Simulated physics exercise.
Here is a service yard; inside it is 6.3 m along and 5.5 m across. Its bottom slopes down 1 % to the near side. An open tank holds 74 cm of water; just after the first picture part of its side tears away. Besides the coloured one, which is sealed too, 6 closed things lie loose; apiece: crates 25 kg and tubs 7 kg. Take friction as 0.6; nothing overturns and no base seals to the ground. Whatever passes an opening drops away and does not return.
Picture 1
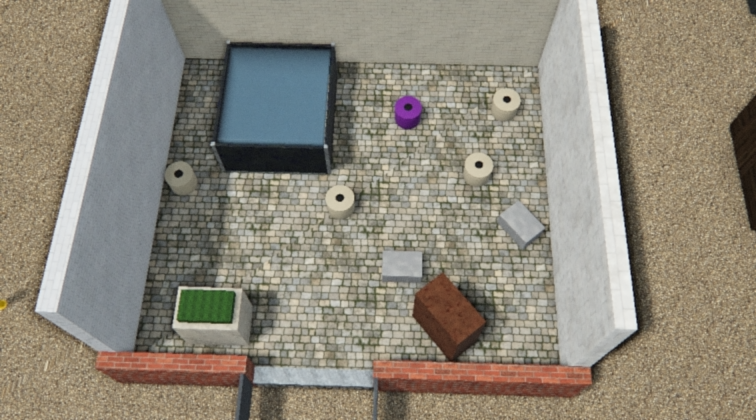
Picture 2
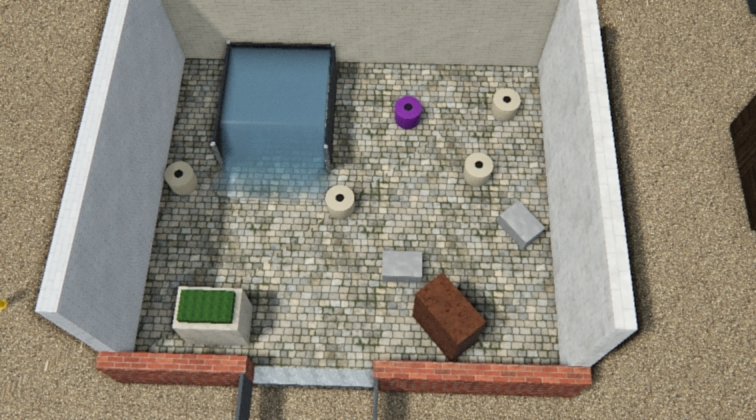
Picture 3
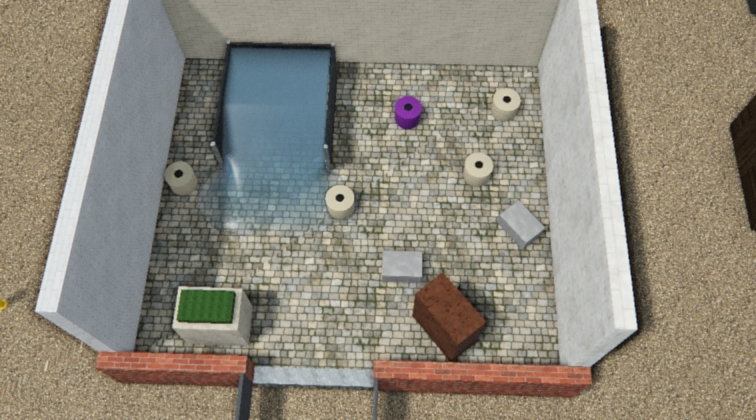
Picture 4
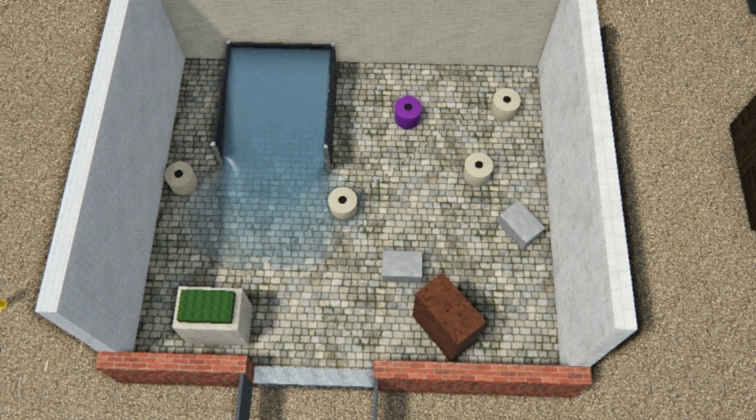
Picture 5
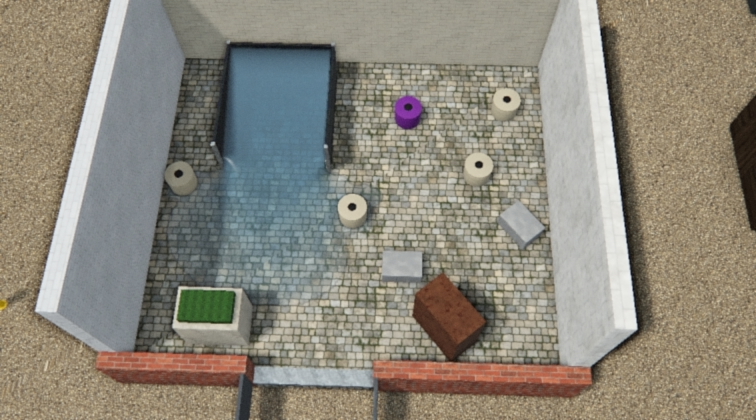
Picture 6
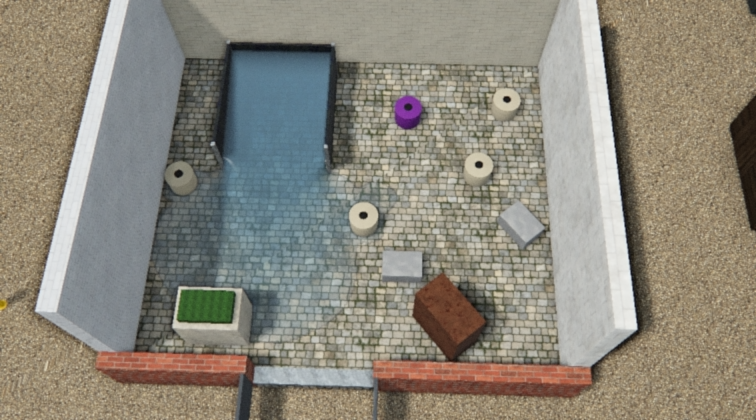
Water pours from the open tank across the paved yard, pushing one pale tub along.
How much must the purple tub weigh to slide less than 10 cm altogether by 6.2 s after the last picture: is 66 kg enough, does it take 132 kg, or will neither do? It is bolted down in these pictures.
For it, the lower weight is enough.
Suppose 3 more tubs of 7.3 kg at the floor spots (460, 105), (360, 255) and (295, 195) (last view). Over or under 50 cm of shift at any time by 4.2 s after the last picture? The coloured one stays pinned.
In that order: Under, more, more.
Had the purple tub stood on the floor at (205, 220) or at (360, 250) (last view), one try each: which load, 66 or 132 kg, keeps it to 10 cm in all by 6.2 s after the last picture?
In that order: The smaller is enough; either load holds.
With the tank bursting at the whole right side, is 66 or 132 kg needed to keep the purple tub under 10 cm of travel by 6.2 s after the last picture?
Then only the larger load is enough.
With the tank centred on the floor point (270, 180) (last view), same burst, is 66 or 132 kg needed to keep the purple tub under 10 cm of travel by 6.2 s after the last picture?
Then the smaller load will do.
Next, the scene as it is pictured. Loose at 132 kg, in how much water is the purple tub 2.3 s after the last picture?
Roughly 0 cm.
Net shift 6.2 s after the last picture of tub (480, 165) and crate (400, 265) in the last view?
In that order: 0 cm, 10 cm.
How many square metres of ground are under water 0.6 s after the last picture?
About 15 m2.
Then, 0.6 s after the last picture the purple tub would be 0 cm from its start with 66 kg and 0 cm from its start with 132 kg; 0 cm of water round it then.
Then, 2.3 s after the last picture the purple tub would be 0 cm from its start with 66 kg and 0 cm from its start with 132 kg; 0 cm of water round it then.
Then, 4.2 s after the last picture the purple tub would be 0 cm from its start with 66 kg and 0 cm from its start with 132 kg; 0 cm of water round it then.
Then, 6.2 s after the last picture the purple tub would be 0 cm from its start with 66 kg and 0 cm from its start with 132 kg; 0 cm of water round it then.
